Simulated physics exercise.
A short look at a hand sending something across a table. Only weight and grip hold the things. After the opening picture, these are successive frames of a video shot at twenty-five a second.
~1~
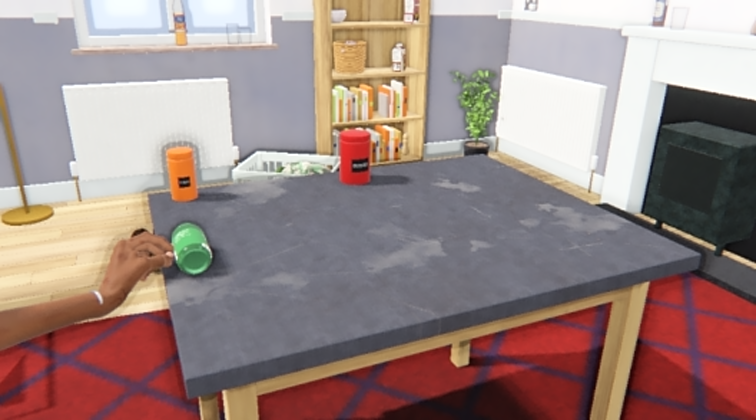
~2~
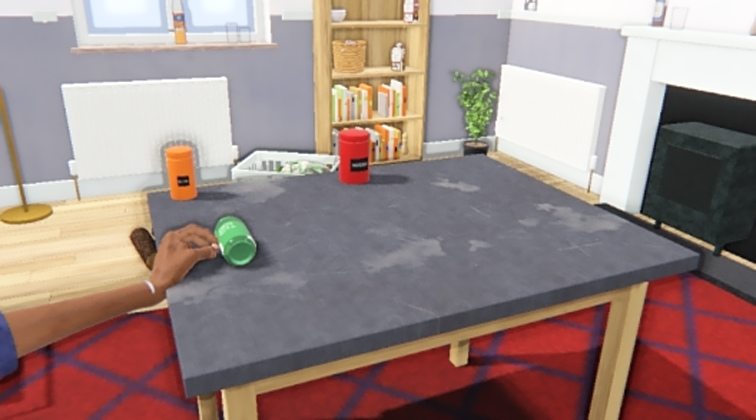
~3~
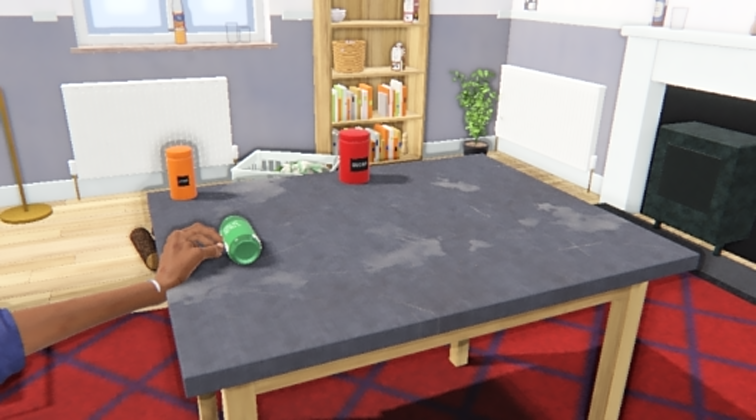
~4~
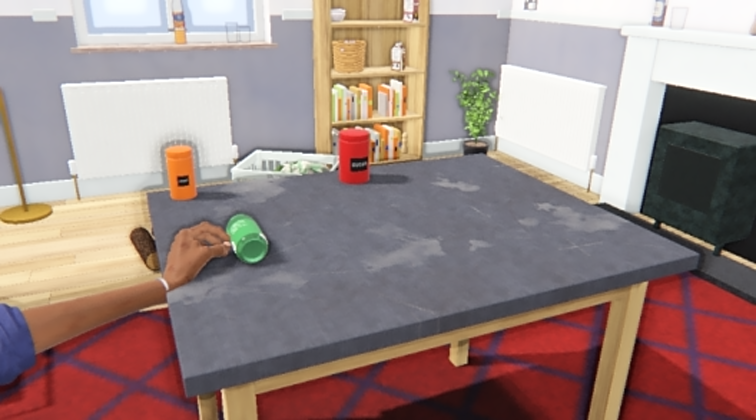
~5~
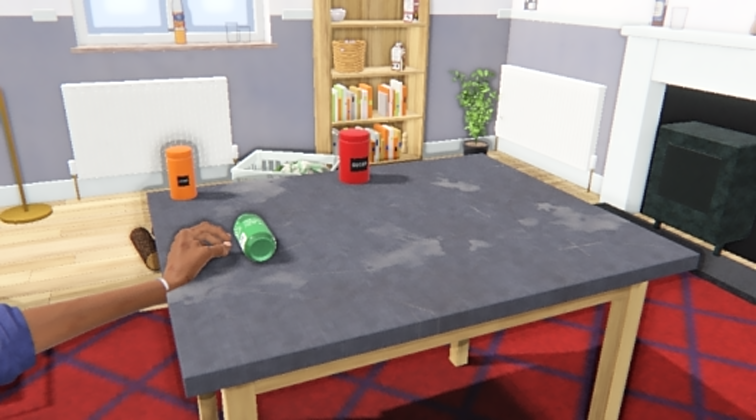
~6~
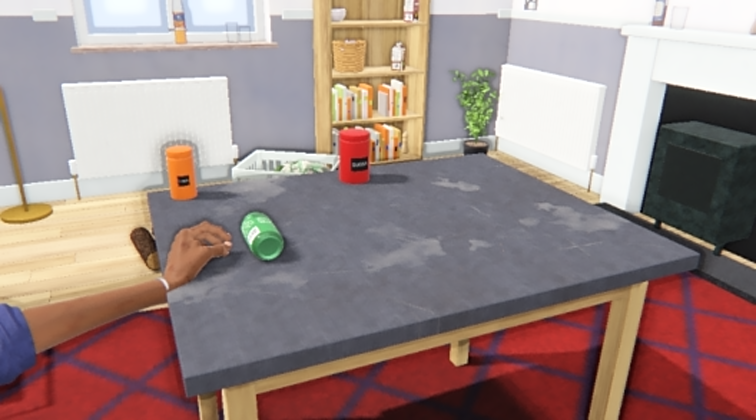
In a bright living room with lilac walls and a red patterned rug, a still camera looks down across a dark, scuffed table with pale wooden legs. An orange container stands at the back left corner and a red one at the back edge, while a hand reaches in from the left to a green can lying on its side. The hand pushes the can a short way right, then stays put as the can rolls slightly farther from the fingers.
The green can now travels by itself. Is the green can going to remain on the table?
The green can remains on top.
Then, 0.10 s past the last view, green can displaced about its own width near (278, 233).
Then, 0.30 s past the last view, green can displaced well along near (300, 230).
Finally, moved from the start, green can. Final places as the last picture's camera would see them, green can near (312, 228).
